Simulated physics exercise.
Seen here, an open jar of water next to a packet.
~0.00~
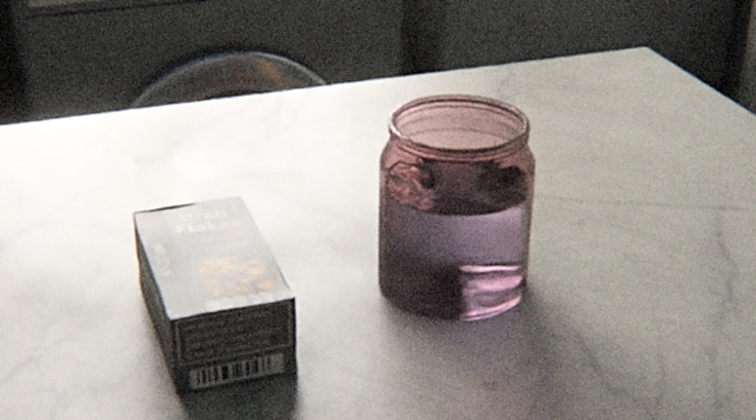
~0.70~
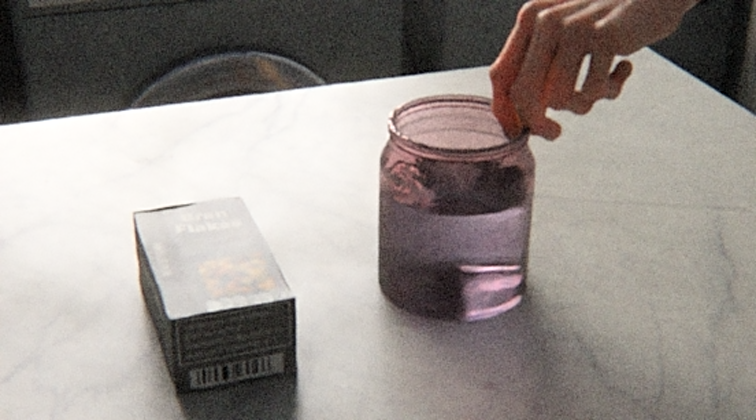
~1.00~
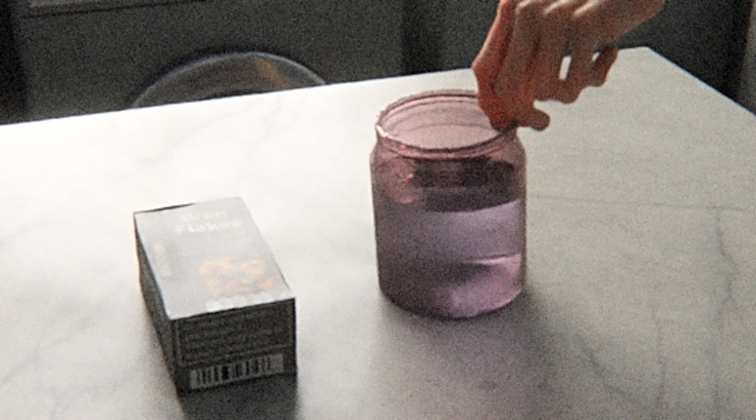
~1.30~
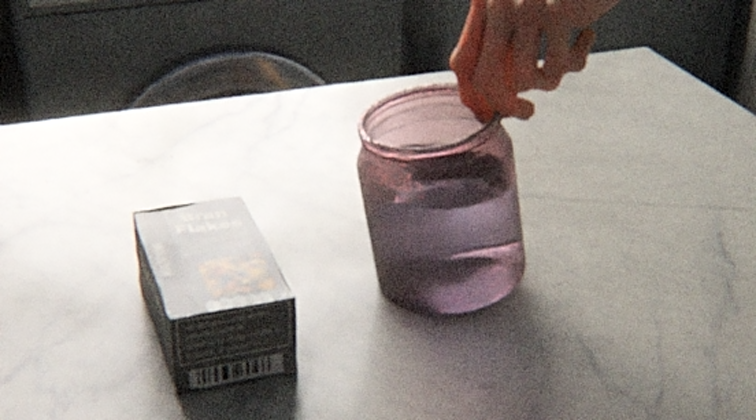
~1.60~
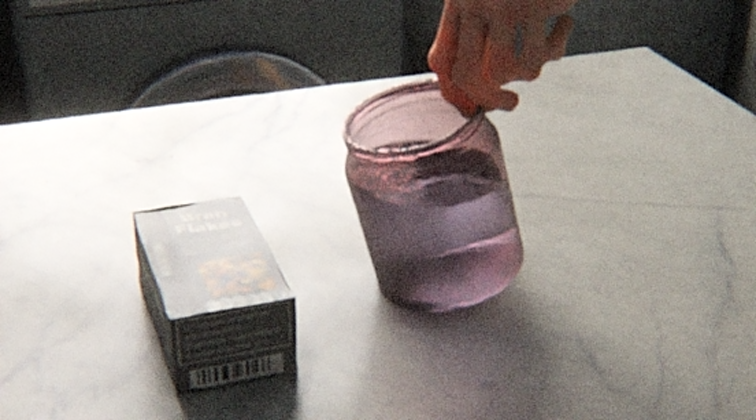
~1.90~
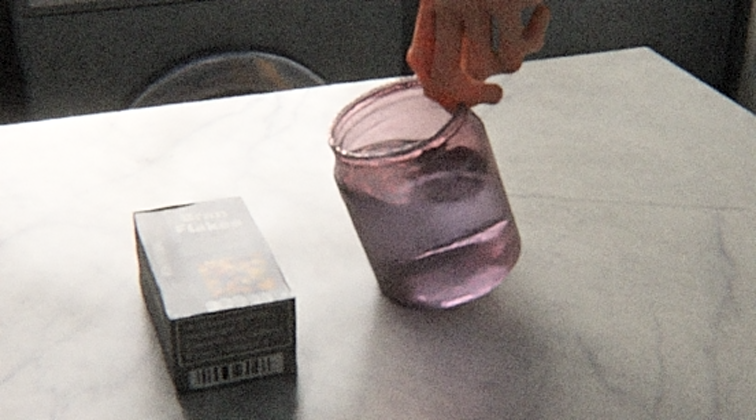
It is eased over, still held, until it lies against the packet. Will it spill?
As it turns out, it loses some.
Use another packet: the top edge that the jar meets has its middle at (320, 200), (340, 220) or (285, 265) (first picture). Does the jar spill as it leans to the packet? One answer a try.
In turn: Is safe, is safe, slops over.
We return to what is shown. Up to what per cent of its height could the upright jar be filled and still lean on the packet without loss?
Close to 50 %.
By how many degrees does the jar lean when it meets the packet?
At 55° or so.
Around 2.5 s, the jar leans by about 35°; none is lost.
Around 3.1 s, the jar leans by about 50°; it has lost some; nearly all of the water is inside.
Around 4.5 s, the jar leans by about 55°, against the packet; it has lost some; about three quarters of the water is inside.
